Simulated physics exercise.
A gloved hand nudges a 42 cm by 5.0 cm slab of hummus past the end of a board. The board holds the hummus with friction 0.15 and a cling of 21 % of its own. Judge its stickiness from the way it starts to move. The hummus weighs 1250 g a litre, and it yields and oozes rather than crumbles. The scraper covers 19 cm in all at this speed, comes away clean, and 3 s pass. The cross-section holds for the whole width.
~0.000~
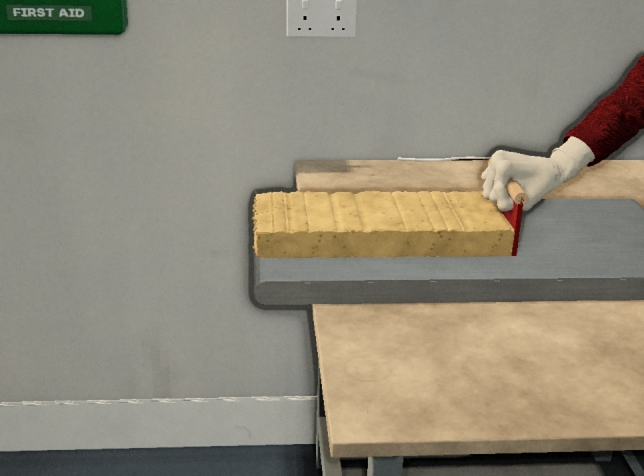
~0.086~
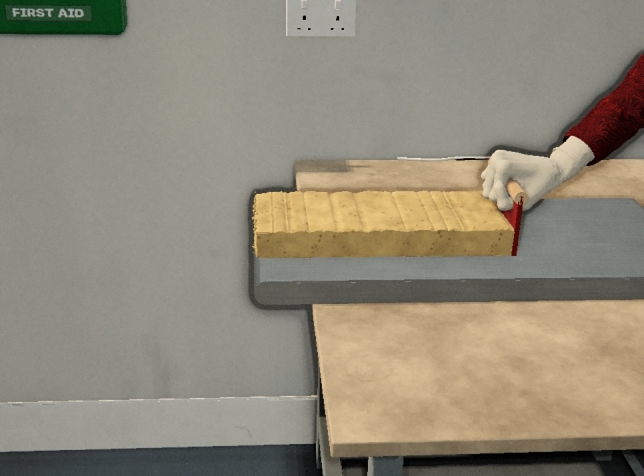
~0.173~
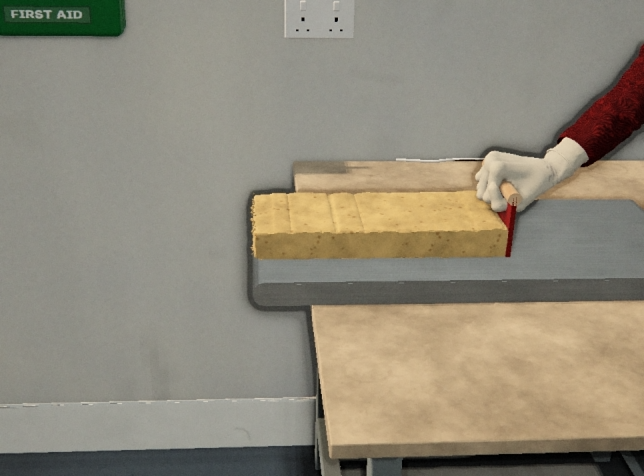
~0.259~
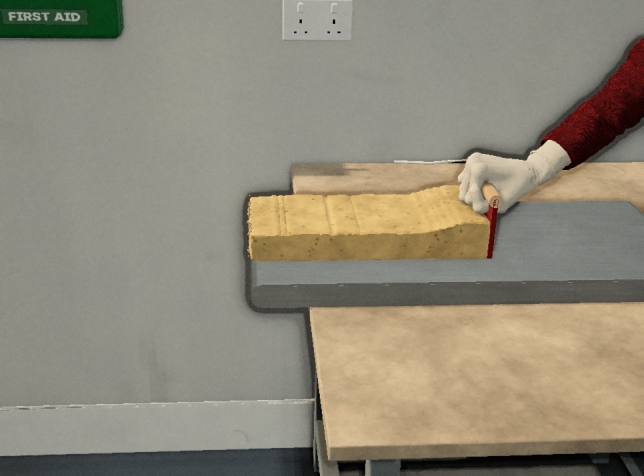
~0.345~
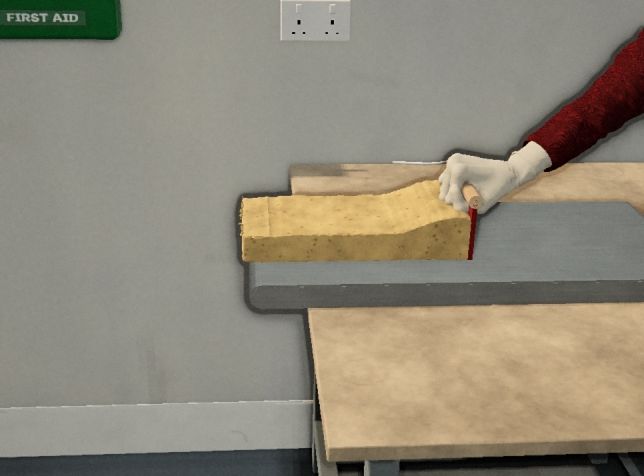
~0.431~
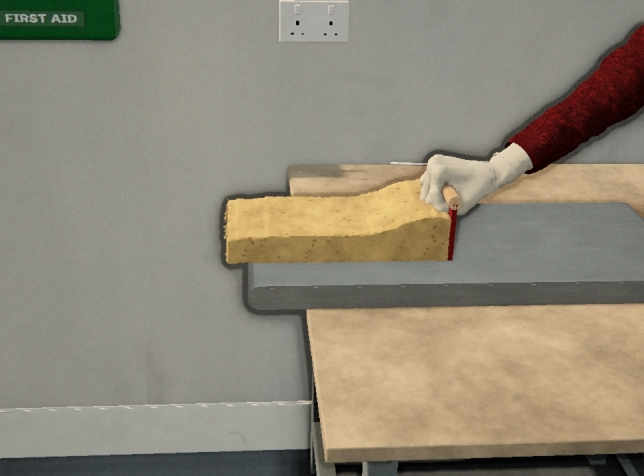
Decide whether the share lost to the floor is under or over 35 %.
The share lost to the floor is under 35 %.
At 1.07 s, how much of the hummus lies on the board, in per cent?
Some 65 per cent.
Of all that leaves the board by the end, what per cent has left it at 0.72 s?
Some 90 per cent.
After 0.72 s, 67 % lies on the board and 0 % has fallen.
After 1.07 s, 65 % lies on the board and 29 % has fallen.
After 1.42 s, 65 % lies on the board and 29 % has fallen.
After 1.76 s, 65 % lies on the board and 29 % has fallen.
After 3.76 s, 65 % lies on the board and 29 % has fallen.
